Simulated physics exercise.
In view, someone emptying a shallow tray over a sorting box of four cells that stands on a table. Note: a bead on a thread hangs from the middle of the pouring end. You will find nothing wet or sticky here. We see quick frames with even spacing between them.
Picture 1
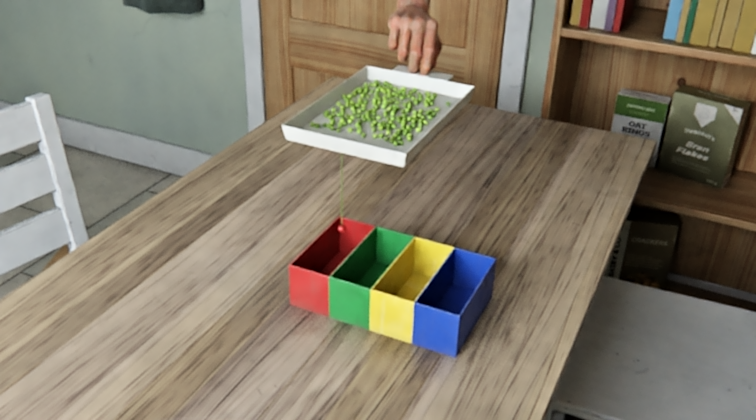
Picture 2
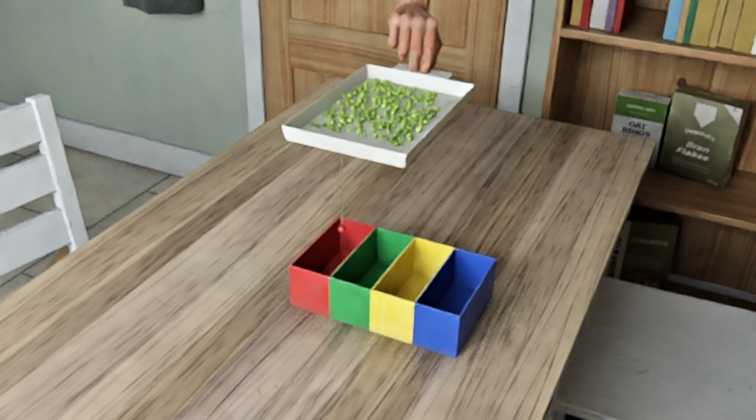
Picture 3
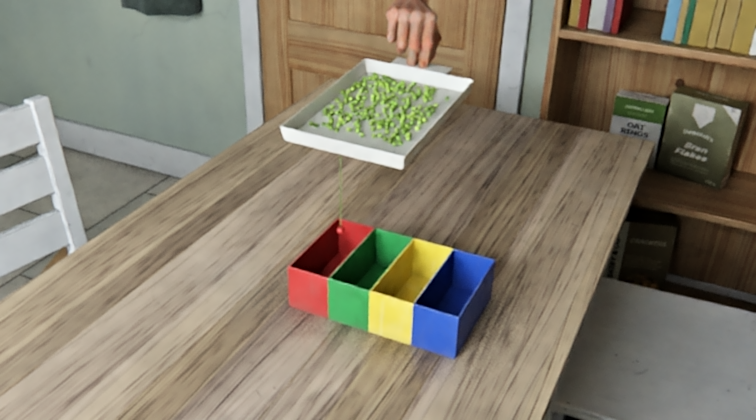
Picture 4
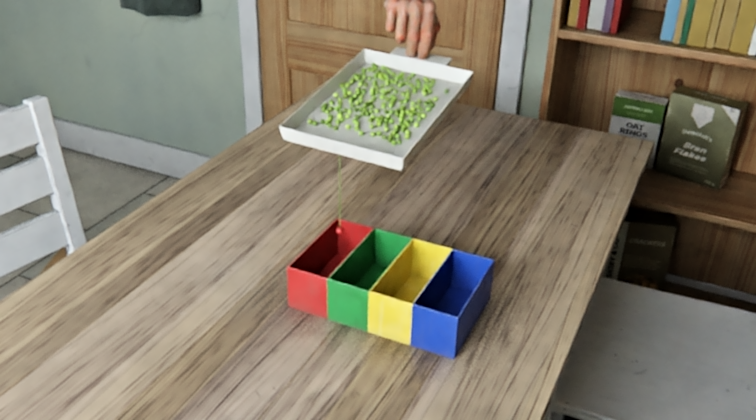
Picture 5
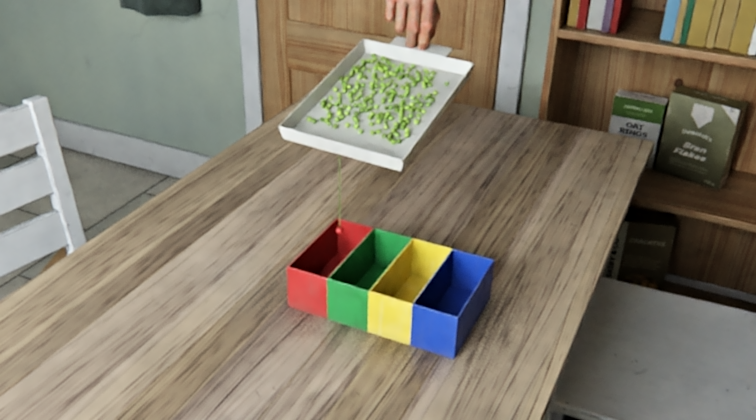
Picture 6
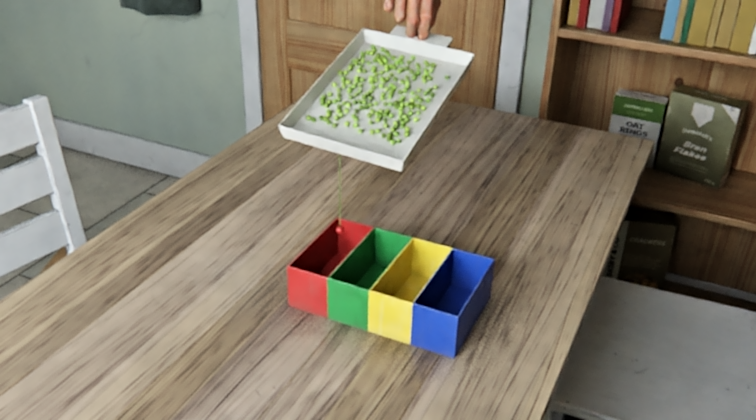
A hand at the far end of a wooden table gradually raises the back of a shallow white tray of green peas, tilting its near edge slightly lower at the right, while the peas shift little. Nearer the viewer sits an open box with red, green, yellow and blue cells from left to right. The steady, raised view also shows a white chair at left and shelves at right.
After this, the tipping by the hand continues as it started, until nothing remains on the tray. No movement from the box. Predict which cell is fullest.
My prediction is the green cell.
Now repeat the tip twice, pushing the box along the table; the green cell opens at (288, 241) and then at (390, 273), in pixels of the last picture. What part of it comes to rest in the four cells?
You'd see around 70 per cent and then around 90 per cent.
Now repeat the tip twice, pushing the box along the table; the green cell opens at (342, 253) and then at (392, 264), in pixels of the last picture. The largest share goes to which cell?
For the first spot the answer is the cell in yellow, and for the second spot it is that green cell.
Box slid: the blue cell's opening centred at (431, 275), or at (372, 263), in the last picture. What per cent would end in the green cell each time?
First 30 per cent, second 0 per cent.
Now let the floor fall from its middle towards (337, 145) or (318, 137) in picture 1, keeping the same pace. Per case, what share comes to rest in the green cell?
Around 0 per cent first, around 0 per cent next.
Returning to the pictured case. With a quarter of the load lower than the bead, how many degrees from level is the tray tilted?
Near 105 degrees.
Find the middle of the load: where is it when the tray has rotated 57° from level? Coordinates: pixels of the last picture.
The middle of the load sits near (366, 151).
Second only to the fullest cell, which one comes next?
The answer here is that yellow cell.
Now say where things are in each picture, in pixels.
Corners of the pouring end near (286, 125) and (404, 152), level; middle of the load near (386, 112), dried peas; bead on its thread near (342, 229); red cell near (309, 287); green cell near (350, 299); yellow cell near (392, 312); blue cell near (436, 326), in the first picture.
Corners of the pouring end near (286, 125) and (404, 153), level; middle of the load near (386, 111), in the second picture.
Corners of the pouring end near (284, 126) and (403, 155), tipped barely, lowest at the right corner; middle of the load near (385, 109), in the third picture.
Corners of the pouring end near (283, 126) and (402, 156), tipped a little, lowest at the right corner; middle of the load near (384, 104), in the fourth picture.
Corners of the pouring end near (283, 125) and (401, 158), tipped a little, lowest at the right corner; middle of the load near (383, 99), in the fifth picture.
Corners of the pouring end near (282, 125) and (401, 159), tipped clearly, lowest at the right corner; middle of the load near (383, 94); red cell near (308, 288); green cell near (348, 300); yellow cell near (390, 313); blue cell near (434, 327), in the sixth picture.
Shortly afterwards, tray tipped steeply; all but a few on the tray; only a few in the green cell; only a few in the yellow cell; only a few in the red cell; only a few falling or outside the box.
Next, tray tipped right over; the bulk on the tray; only a few in the yellow cell; only a few in the green cell; only a few in the red cell; a little falling or outside the box.
Some moments later, tray tipped past a quarter turn; near half in the green cell; near a quarter in the yellow cell; near a quarter in the red cell; only a few falling or outside the box.
In the end, tray tipped past a quarter turn; near half in the green cell; near a quarter in the yellow cell; near a quarter in the red cell; none at all in the blue cell; only a few outside the box.
